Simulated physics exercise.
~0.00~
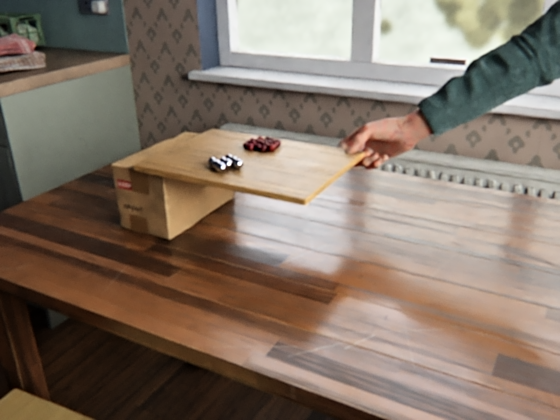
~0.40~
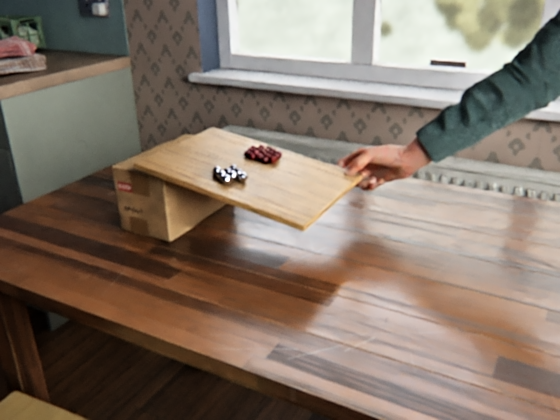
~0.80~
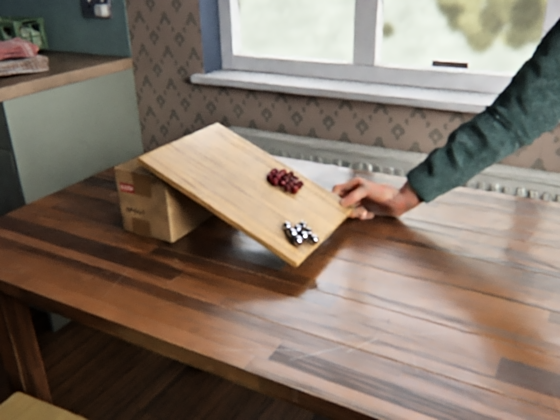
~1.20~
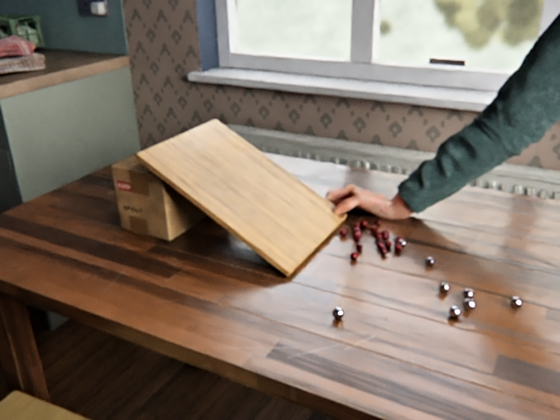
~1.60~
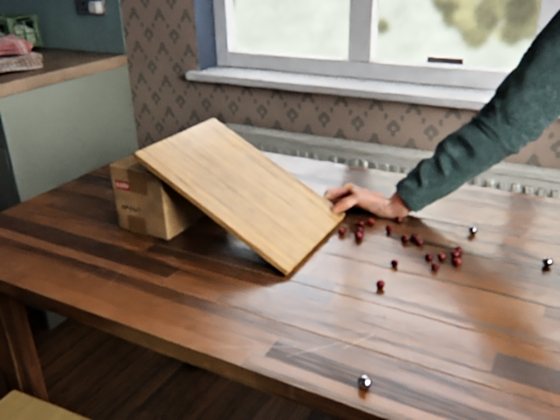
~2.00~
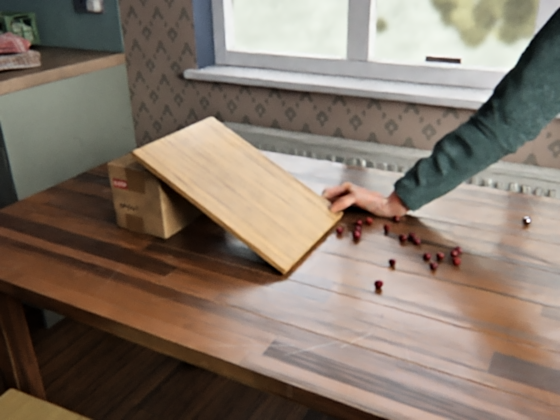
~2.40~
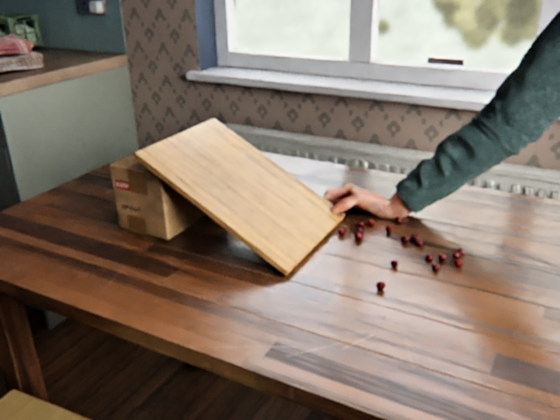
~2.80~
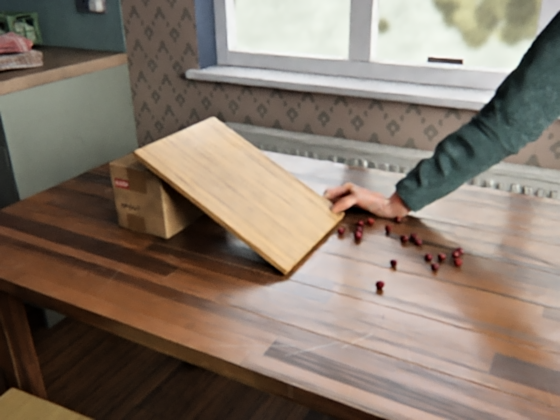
A hand lowers a board, spilling silver balls off the table while red pieces stay.
